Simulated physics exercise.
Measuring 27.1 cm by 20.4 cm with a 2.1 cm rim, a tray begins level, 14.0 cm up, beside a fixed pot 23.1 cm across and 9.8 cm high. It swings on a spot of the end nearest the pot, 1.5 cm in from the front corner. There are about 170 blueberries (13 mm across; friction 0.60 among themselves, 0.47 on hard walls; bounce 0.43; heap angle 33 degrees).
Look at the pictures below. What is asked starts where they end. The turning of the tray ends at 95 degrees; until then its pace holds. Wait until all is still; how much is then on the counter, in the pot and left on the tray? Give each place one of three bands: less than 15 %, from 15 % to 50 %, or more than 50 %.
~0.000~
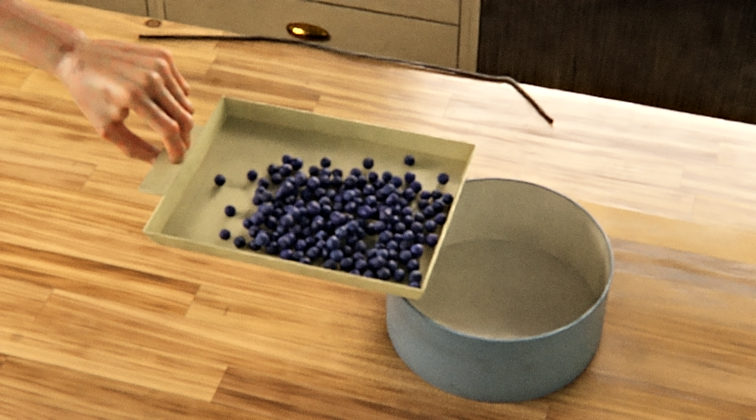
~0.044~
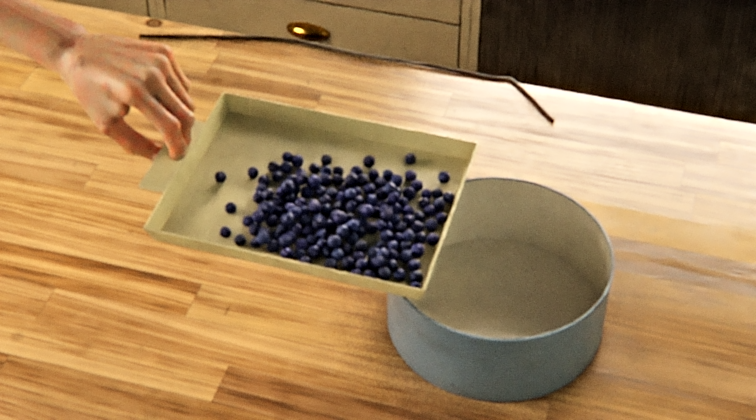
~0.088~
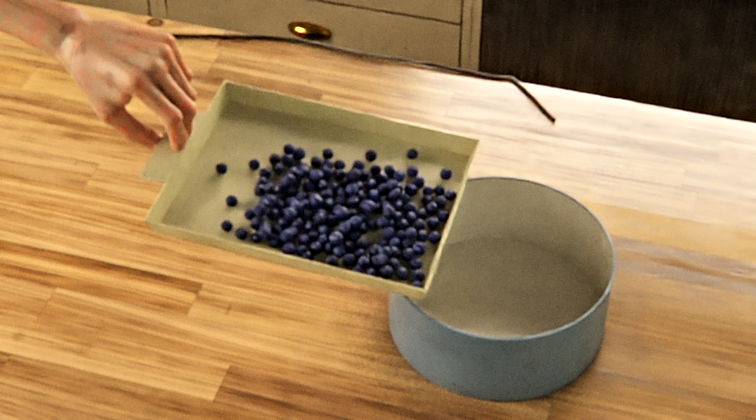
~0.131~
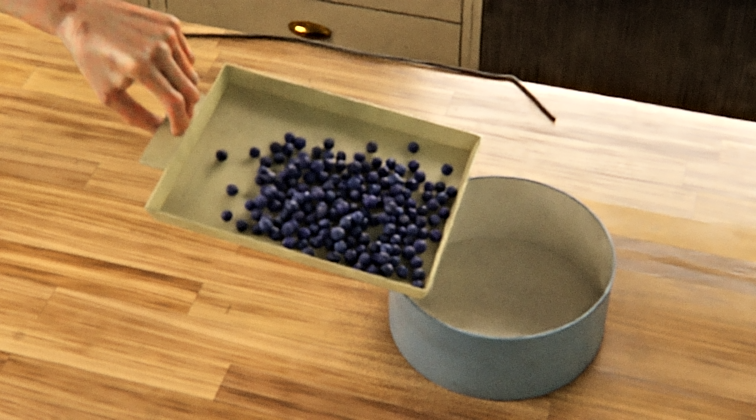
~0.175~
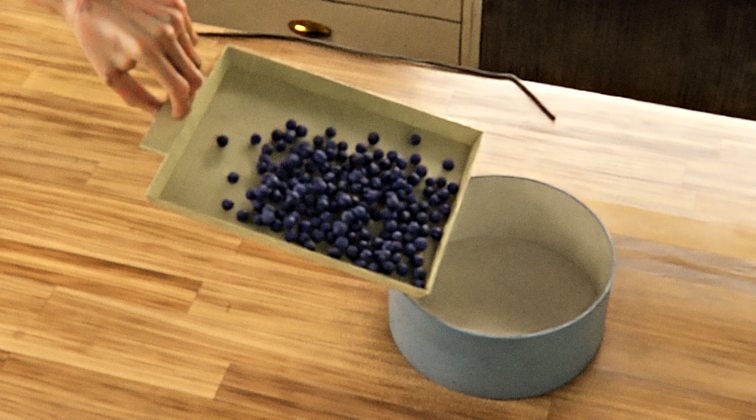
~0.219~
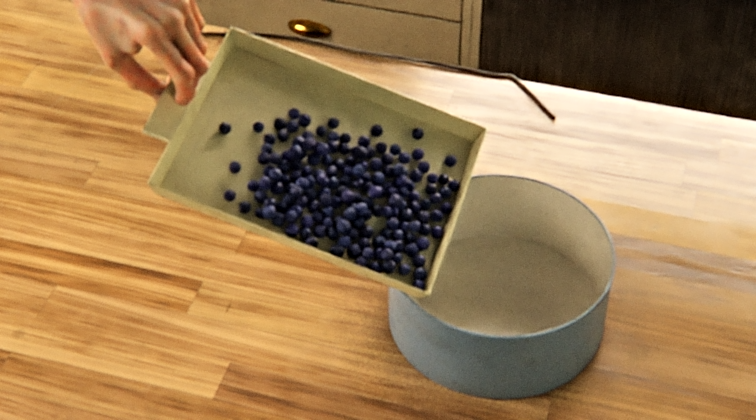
As I see it, counter: I expect the major share of the load there; pot: I expect a notable fraction of the load there; tray: I expect a mere dribble of the load there.
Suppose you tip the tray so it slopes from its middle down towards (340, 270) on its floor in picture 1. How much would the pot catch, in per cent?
The share would be about 0 percent.
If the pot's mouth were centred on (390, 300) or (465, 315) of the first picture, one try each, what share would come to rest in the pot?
65 % and 100 %.
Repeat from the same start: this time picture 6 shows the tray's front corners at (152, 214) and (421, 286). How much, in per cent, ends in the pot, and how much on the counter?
Pot 0, counter 100.
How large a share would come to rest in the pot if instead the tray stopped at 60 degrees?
In that case, near 5 percent.
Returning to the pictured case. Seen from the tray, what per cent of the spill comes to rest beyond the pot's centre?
About 70 percent of the spill.
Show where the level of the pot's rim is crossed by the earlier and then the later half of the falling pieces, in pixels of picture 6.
Earlier half at about (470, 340), later half at about (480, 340) in pixels.
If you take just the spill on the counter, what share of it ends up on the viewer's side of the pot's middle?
I'd put it at around 100 per cent.
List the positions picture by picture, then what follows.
Tray tilt 0 degrees, front corners at (152, 228) and (418, 284); middle of the pieces at (336, 218); pot at (499, 254), in the first frame.
Tray tilt 1 degrees, front corners at (153, 225) and (419, 284); middle of the pieces at (337, 216), in the second frame.
Tray tilt 4 degrees, front corners at (154, 217) and (422, 284), lowest corner right front; middle of the pieces at (338, 212), in the third frame.
Tray tilt 8 degrees, front corners at (154, 205) and (423, 285), lowest corner right front; middle of the pieces at (339, 205), in the fourth frame.
Tray tilt 13 degrees, front corners at (155, 192) and (424, 285), lowest corner right front; middle of the pieces at (341, 198), in the fifth frame.
Tray tilt 18 degrees, front corners at (157, 181) and (425, 286), lowest corner right front; middle of the pieces at (343, 192); pot at (501, 251). Its pace works out near 110 degrees a second, in the sixth frame.
Then, at 0.56 s, tilt 55 degrees; the tray holds 100 %, the pot 0 %.
After 0.79 s, tilt 80 degrees; the tray holds 90 %, the pot 0 %.
After 1.13 s, tilt 95 degrees; the tray holds 5 %, the pot 35 %.
At rest (2.0 s), counter 60 %, pot 40 %, tray 0 %.
